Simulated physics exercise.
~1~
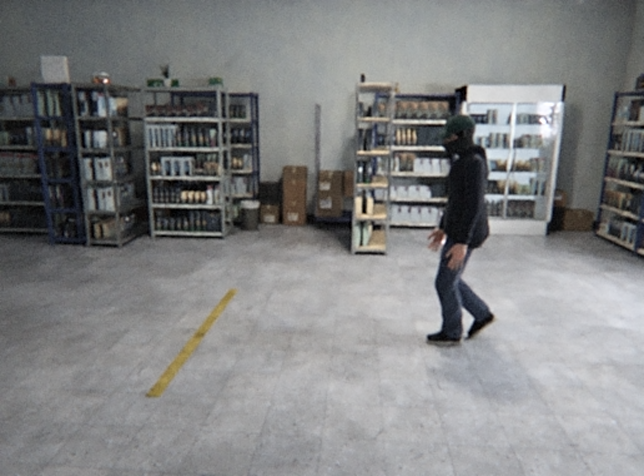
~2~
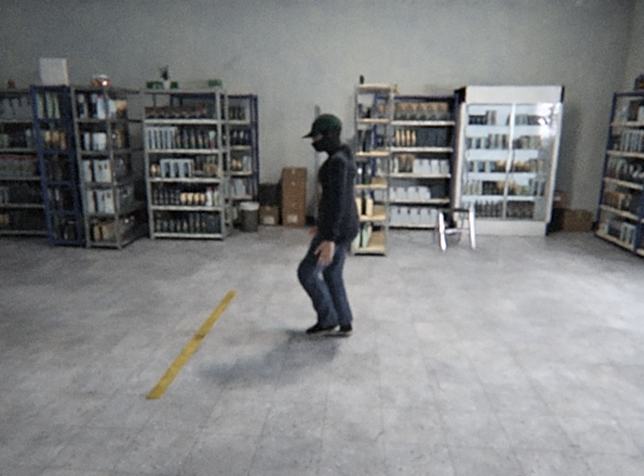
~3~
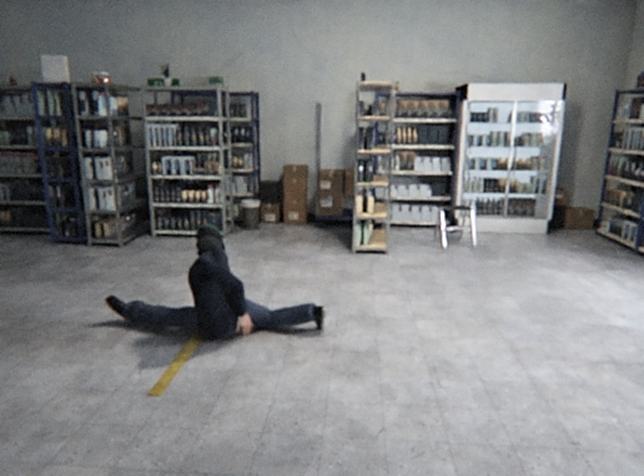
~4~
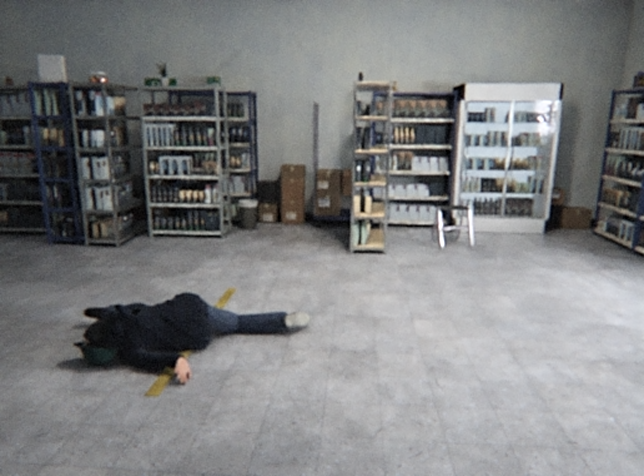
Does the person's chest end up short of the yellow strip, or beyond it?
The person's chest ends up beyond the yellow strip, on its left side, as the person lies across it.
